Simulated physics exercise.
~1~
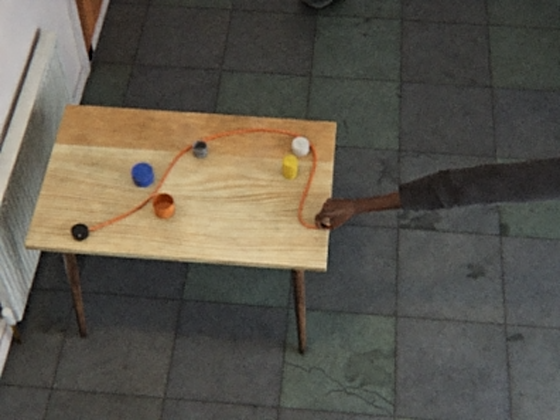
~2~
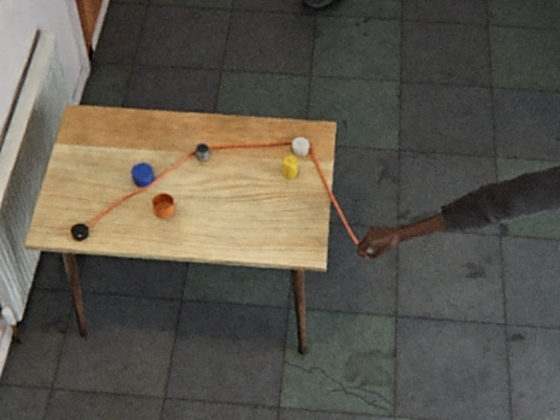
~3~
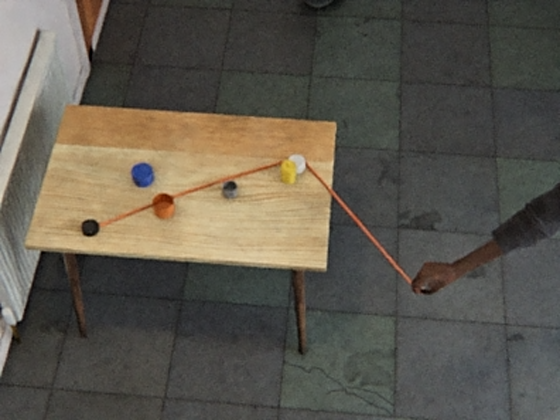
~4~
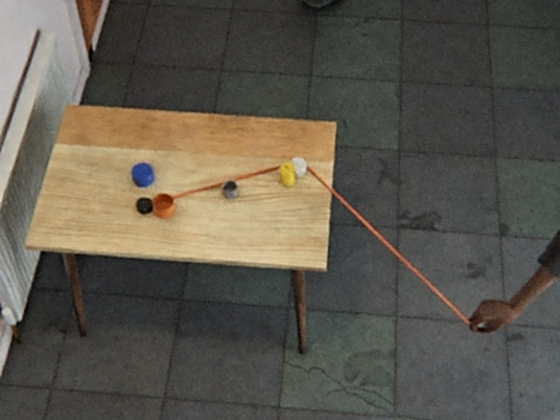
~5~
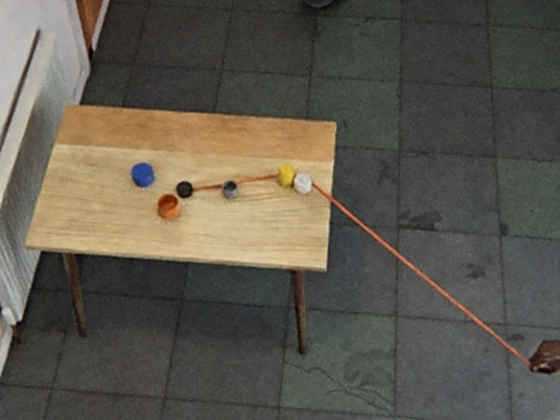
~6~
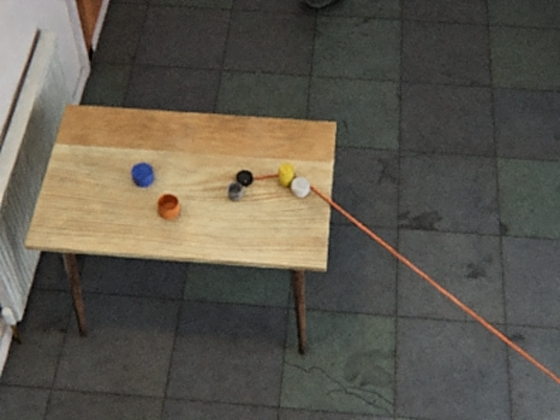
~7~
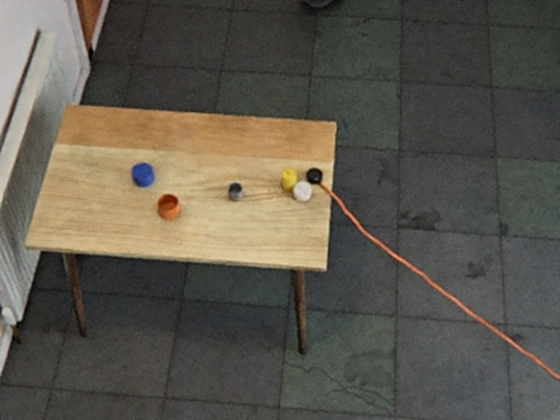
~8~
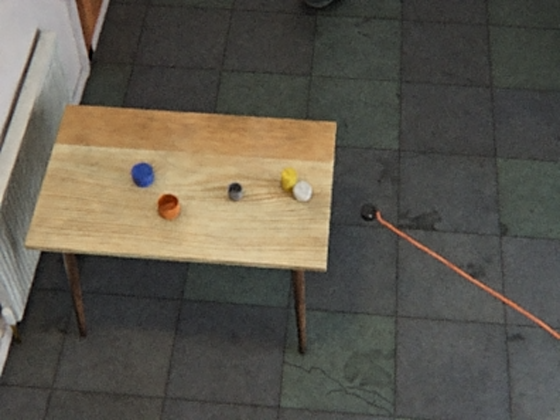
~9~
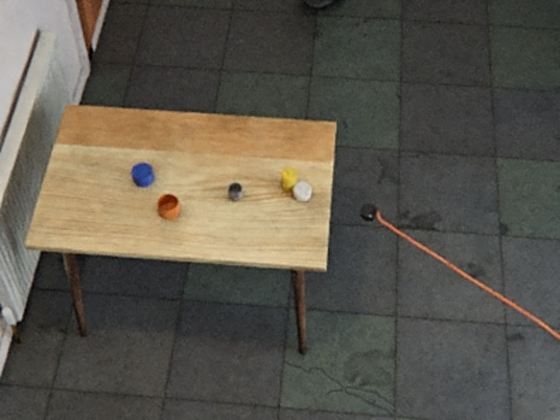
A hand pulling an orange cord looped among small pots on a wooden table, dragging a black reel off the right edge.
